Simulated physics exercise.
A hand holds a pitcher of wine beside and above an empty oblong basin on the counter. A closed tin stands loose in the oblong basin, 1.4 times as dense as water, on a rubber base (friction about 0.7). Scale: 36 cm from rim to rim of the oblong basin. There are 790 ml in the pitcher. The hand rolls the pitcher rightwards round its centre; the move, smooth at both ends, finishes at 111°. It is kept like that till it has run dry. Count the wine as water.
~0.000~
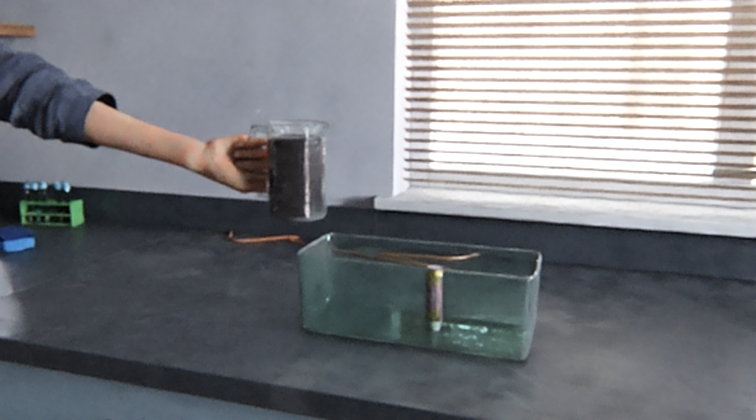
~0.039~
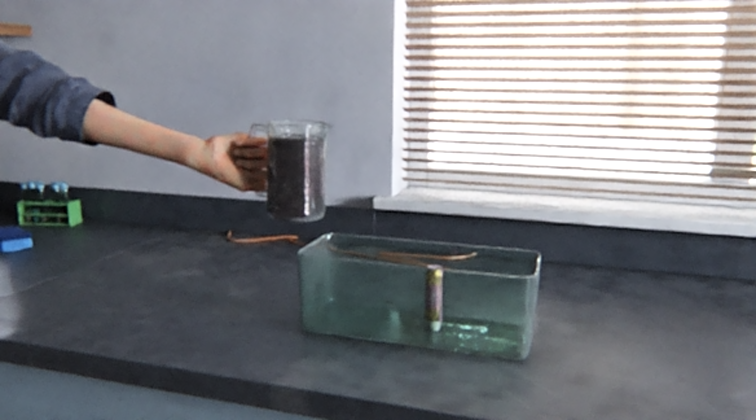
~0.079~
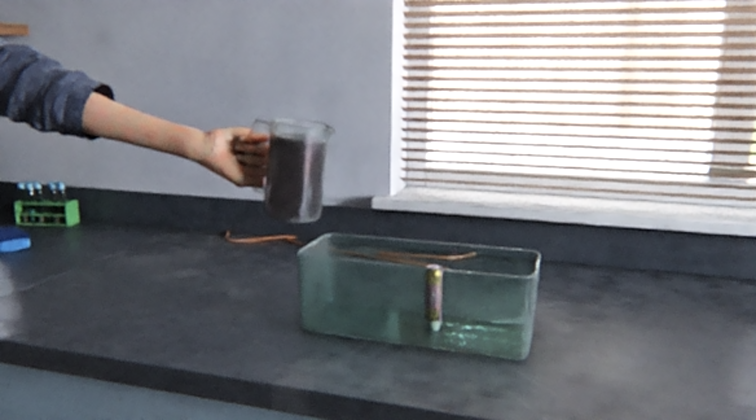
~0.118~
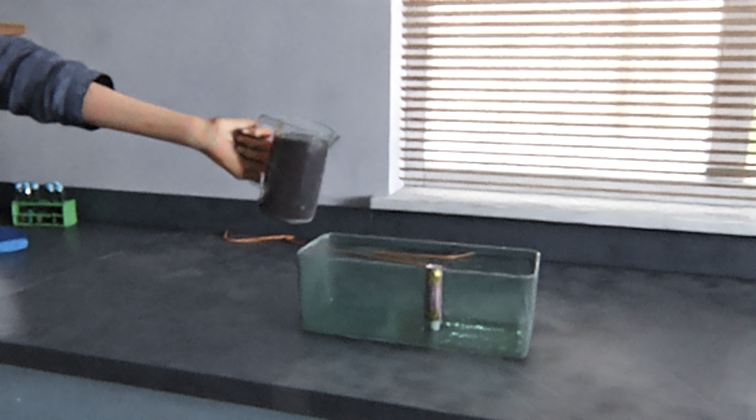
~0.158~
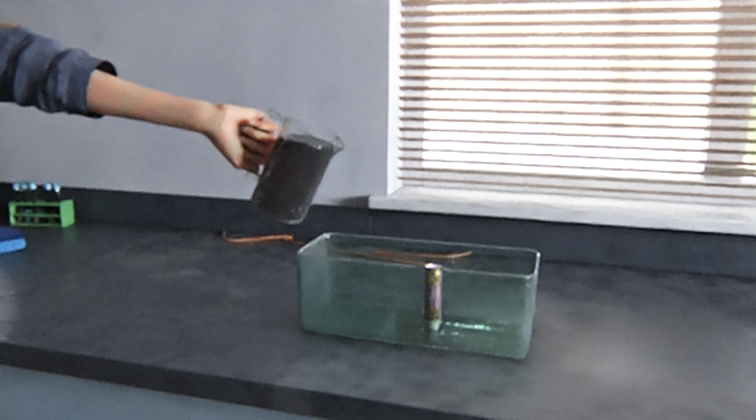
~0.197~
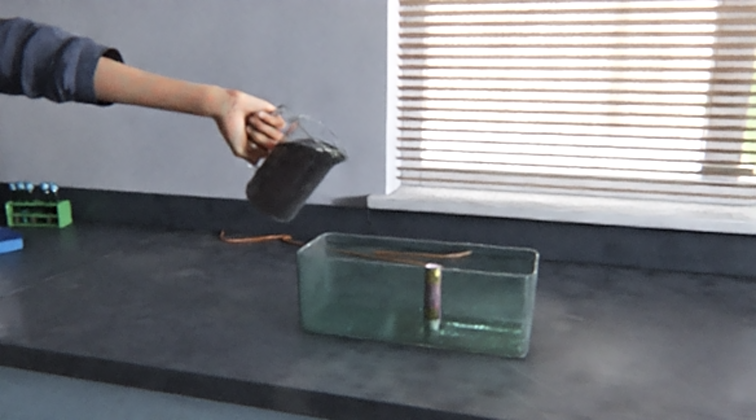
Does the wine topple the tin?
It keeps standing.
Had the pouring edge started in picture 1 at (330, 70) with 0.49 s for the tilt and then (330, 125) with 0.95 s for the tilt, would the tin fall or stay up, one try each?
First it stays up; then it keeps standing.
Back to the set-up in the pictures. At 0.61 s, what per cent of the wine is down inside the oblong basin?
About 62 per cent.
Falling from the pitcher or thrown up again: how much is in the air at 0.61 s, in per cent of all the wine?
Some 16 per cent.
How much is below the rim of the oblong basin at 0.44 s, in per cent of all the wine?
About 18 per cent.
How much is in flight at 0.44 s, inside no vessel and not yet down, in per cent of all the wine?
Some 20 per cent.
By 0.44 s the tilt is 108° and 63 per cent is still to pour; the tin stands where it began.
By 0.61 s the tilt is 111° and 22 per cent is still to pour; the tin stands where it began.
By 0.79 s the tilt is 111° and 4 per cent is still to pour; the tin stands where it began.
By 0.99 s the tilt is 111° and 0 per cent is still to pour; the tin stands where it began.
At rest the tin stands where it began.
